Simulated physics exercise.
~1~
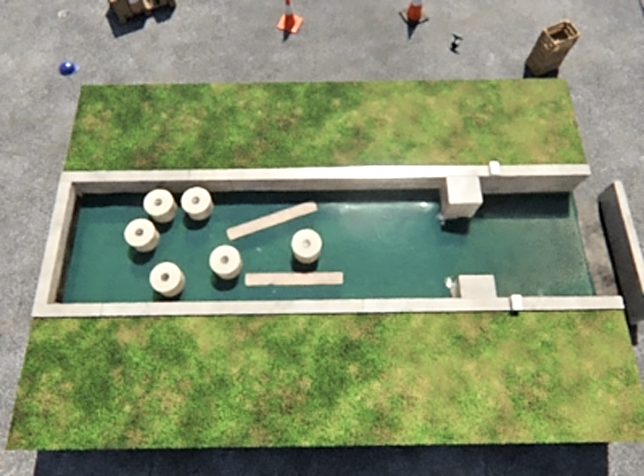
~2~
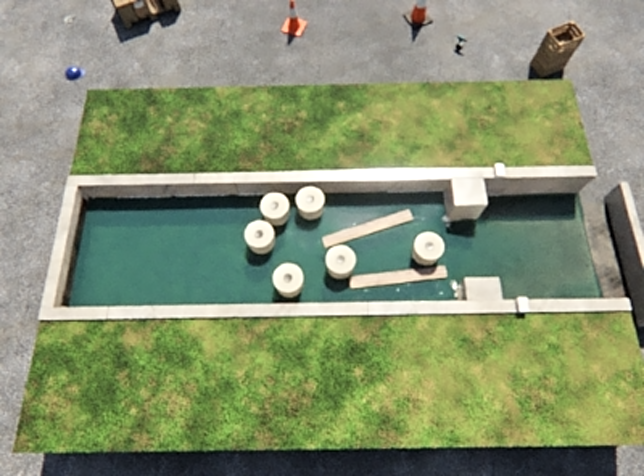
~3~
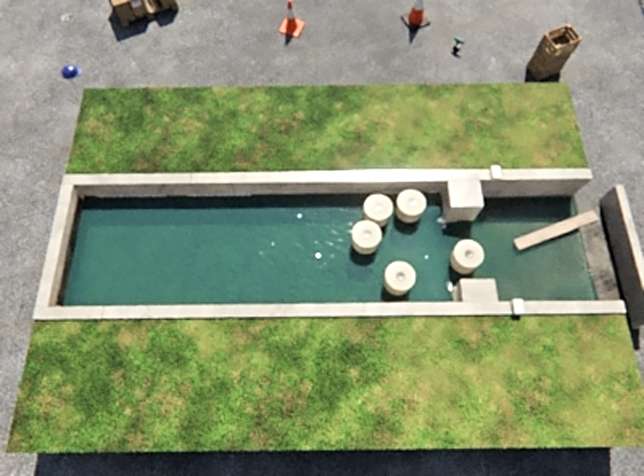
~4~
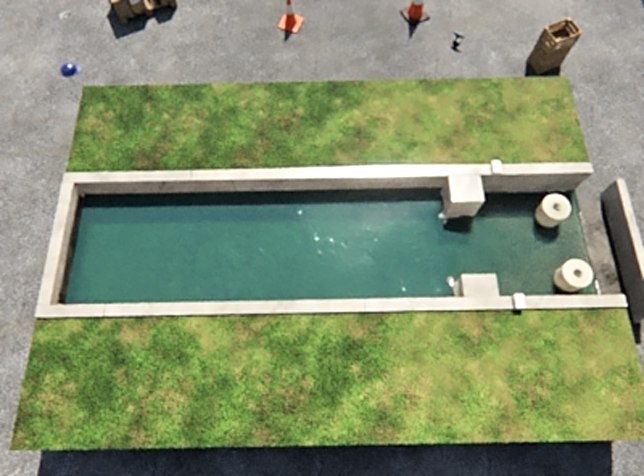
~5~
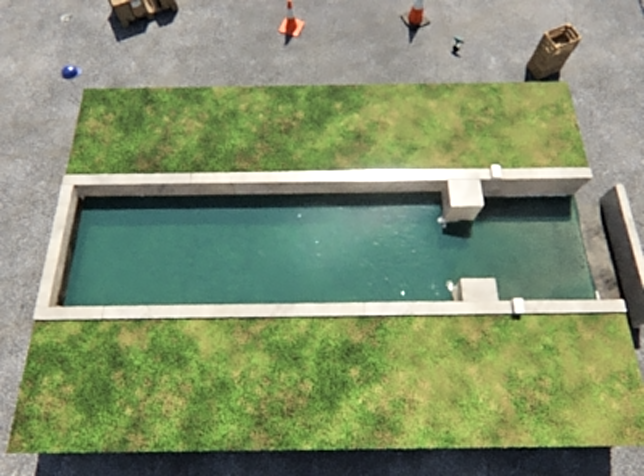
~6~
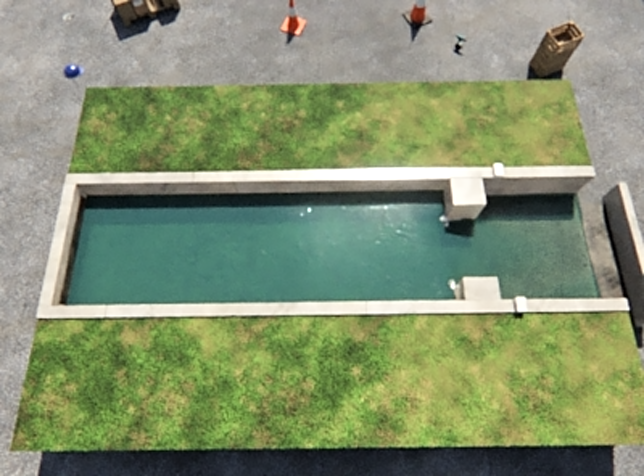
White tubs and pale planks drifting right along a walled channel of green water between grass banks, leaving it empty.
